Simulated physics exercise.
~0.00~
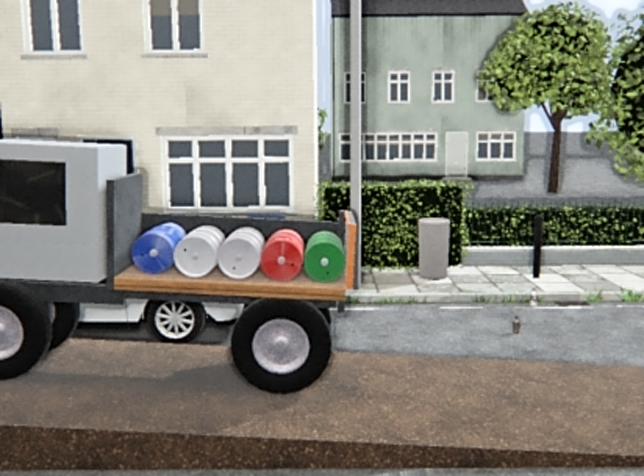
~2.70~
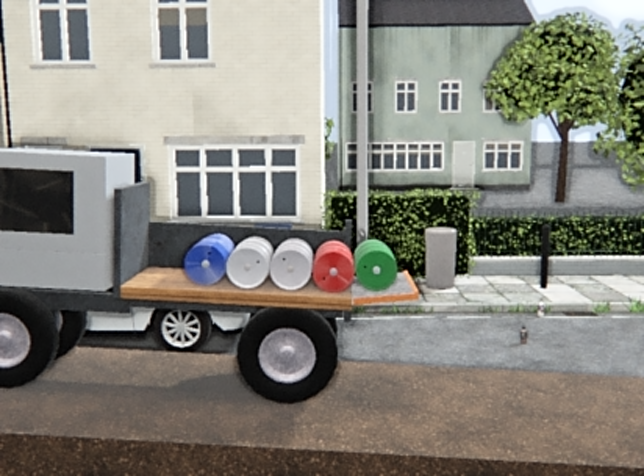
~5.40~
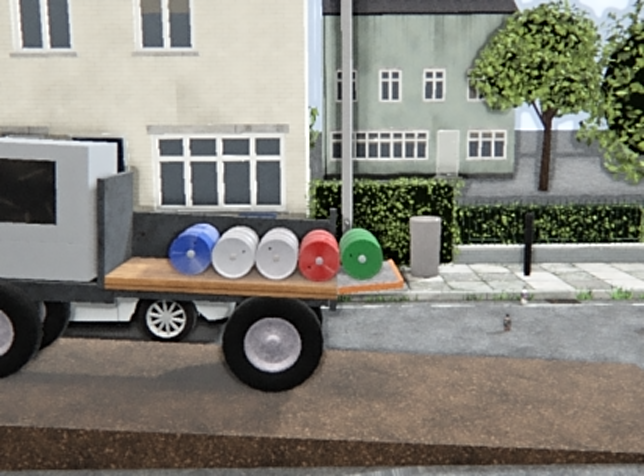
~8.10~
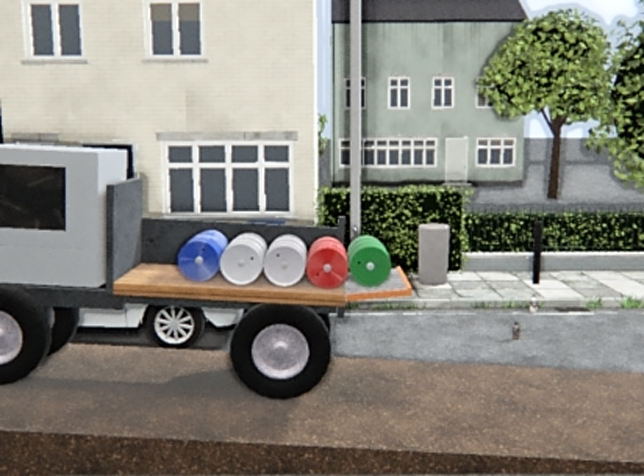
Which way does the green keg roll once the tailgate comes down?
The green keg rolls to the right, moving off the bed and onto the lowered tailgate.
Pick-up truck's tailgate dropping open, five kegs rolling a short way right, the green one stopping on the gate, none falling off.
